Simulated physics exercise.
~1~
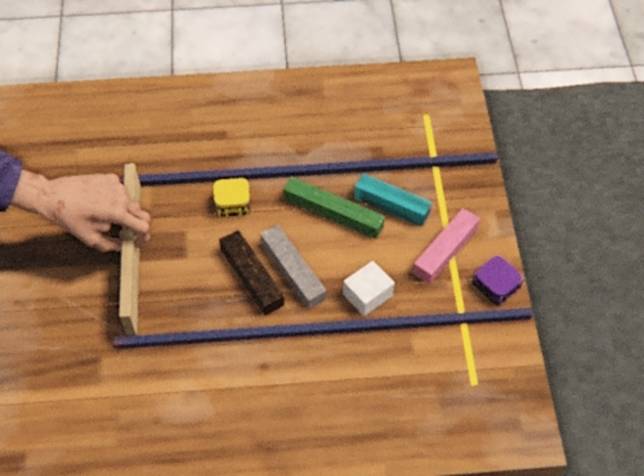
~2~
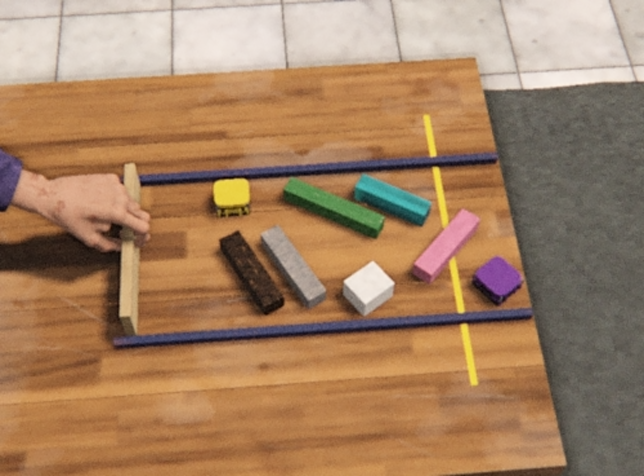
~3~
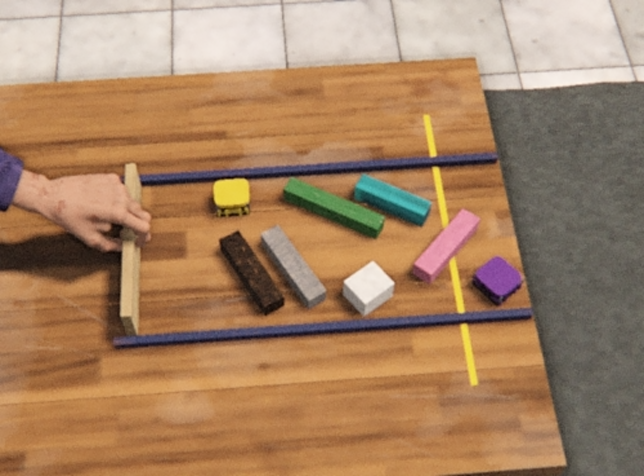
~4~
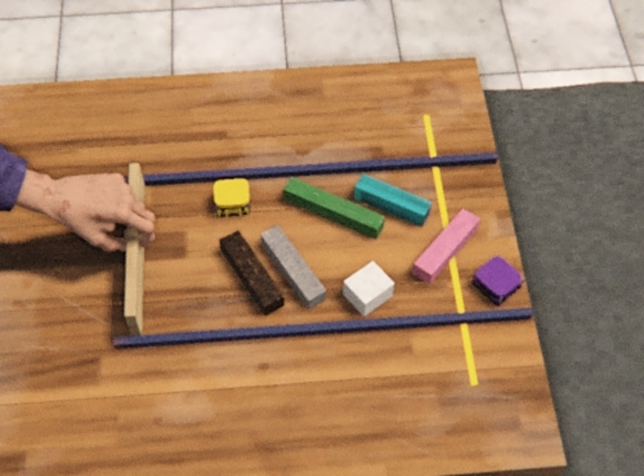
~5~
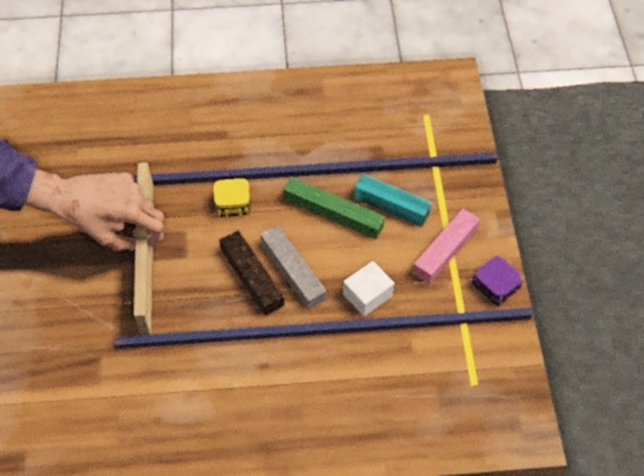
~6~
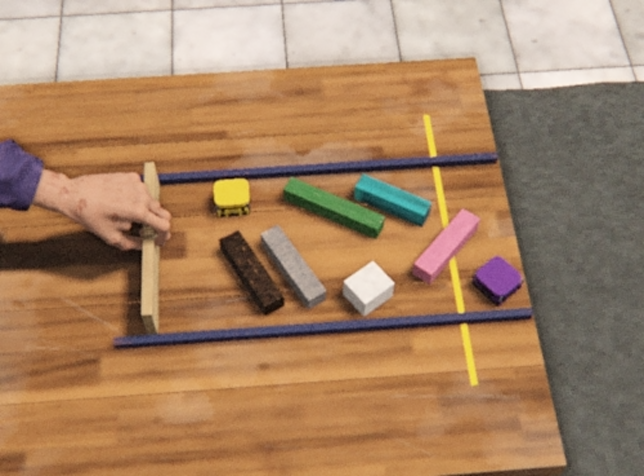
On a wooden table, a hand held a board upright between two blue rails, then slid it slightly to the right, while the eight colourful pieces in front of it stayed still.
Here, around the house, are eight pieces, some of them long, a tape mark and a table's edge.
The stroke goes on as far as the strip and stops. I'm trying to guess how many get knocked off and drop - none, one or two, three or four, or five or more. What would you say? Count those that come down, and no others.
The count of pieces that drop is one or two, then.
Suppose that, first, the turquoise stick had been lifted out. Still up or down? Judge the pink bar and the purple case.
As for the pink bar, it topples off; as for the purple case, it topples off.
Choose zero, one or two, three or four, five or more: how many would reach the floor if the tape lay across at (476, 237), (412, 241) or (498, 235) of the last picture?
Going tape by tape, I get 5 or more, then no fall at all, then at least five.
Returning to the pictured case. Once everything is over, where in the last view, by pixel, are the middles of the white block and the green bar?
The white block at (524, 290), the green bar at (494, 205).
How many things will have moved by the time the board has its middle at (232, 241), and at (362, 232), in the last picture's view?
The first number is 2, the next one 7.
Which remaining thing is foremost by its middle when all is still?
The turquoise stick is the one.
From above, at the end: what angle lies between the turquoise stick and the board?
I'd put it at about 10°.
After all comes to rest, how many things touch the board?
It touches 2.
Soon after, none off yet; purple case at rest near (498, 281); pink bar at rest near (447, 246); turquoise stick at rest near (392, 200).
In the end, the number that fall off is one or two; gone, pink bar and purple case.
